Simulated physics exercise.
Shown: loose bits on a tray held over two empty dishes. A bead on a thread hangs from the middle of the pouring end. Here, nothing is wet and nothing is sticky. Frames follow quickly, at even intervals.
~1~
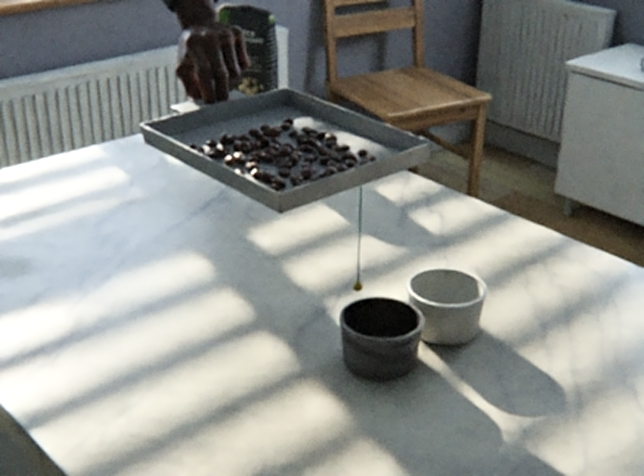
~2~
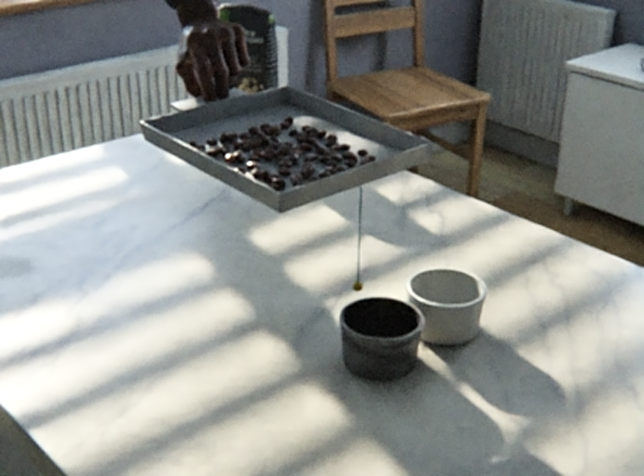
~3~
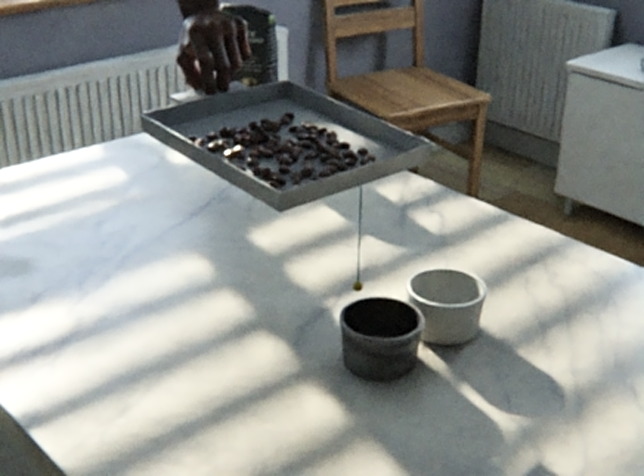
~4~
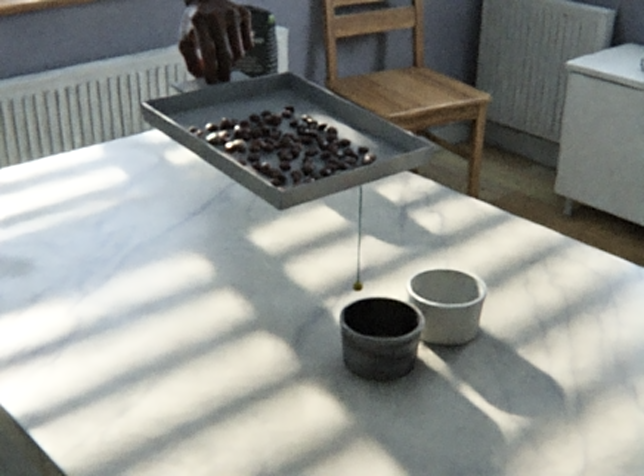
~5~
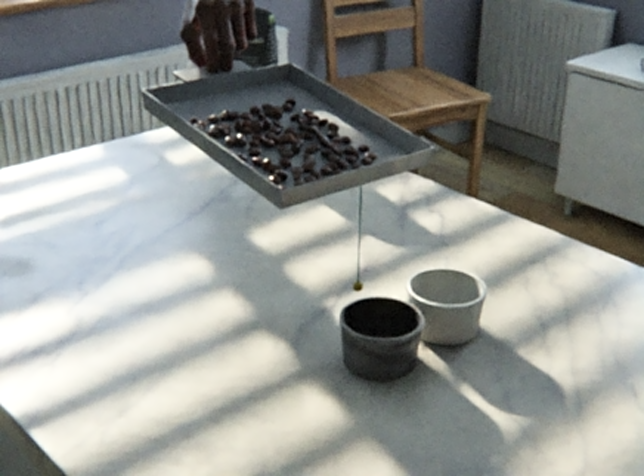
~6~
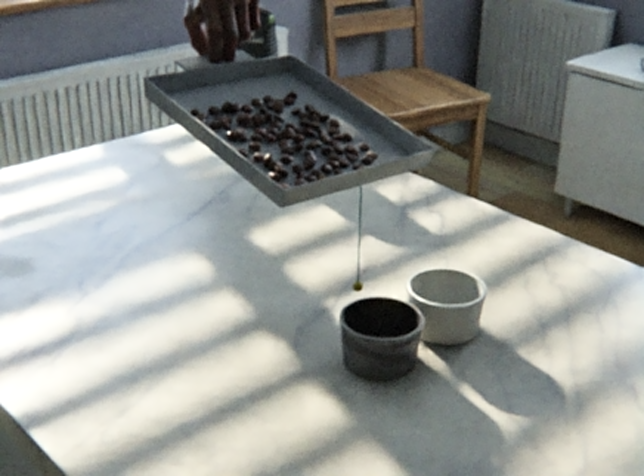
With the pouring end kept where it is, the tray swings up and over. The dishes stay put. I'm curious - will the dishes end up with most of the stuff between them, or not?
Yes, more than half of it.
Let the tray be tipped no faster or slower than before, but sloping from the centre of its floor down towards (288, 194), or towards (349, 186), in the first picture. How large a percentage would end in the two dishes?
Around 0 percent for the first aim and around 40 percent for the second.
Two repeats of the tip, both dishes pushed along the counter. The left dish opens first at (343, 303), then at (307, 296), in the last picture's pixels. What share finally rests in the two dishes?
20 and 0 in a hundred.
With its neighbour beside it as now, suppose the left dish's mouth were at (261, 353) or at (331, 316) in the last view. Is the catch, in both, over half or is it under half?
One: Less than half. Two: Under half.
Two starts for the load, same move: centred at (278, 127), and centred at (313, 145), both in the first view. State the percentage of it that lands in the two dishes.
First some 80, then 70 per cent.
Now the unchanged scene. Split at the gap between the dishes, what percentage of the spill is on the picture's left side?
Estimate: About 30 in every hundred.
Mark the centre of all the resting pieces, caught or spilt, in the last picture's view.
Last view, resting centre - approx. (440, 326).
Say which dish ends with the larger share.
Once things settle, the right of the two ends up fuller.
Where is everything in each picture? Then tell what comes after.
The first frame shows corners of the pouring end near (280, 192) and (429, 142), level; middle of the load near (278, 156), flat chocolate drops; left dish near (410, 351); right dish near (474, 318); bead on its thread near (358, 287).
The second frame shows corners of the pouring end near (280, 192) and (429, 142), level; middle of the load near (278, 154).
The third frame shows corners of the pouring end near (281, 191) and (430, 143), tipped barely, lowest at the right corner; middle of the load near (278, 151).
The fourth frame shows corners of the pouring end near (282, 190) and (430, 145), tipped a little, lowest at the right corner; middle of the load near (278, 146).
The fifth frame shows corners of the pouring end near (283, 189) and (431, 147), tipped a little, lowest at the right corner; middle of the load near (279, 141).
The sixth frame shows corners of the pouring end near (285, 188) and (432, 148), tipped a little, lowest at the right corner; middle of the load near (280, 136); left dish near (410, 351); right dish near (474, 318).
Shortly afterwards, tray tipped steeply; the whole lot on the tray.
Next, tray tipped right over; the whole lot on the tray.
Some moments later, tray tipped past a quarter turn; near a quarter in the left dish; near half in the right dish; near a third outside both.
In the end, tray tipped past a quarter turn; near a quarter in the left dish; near half in the right dish; near a third outside both.
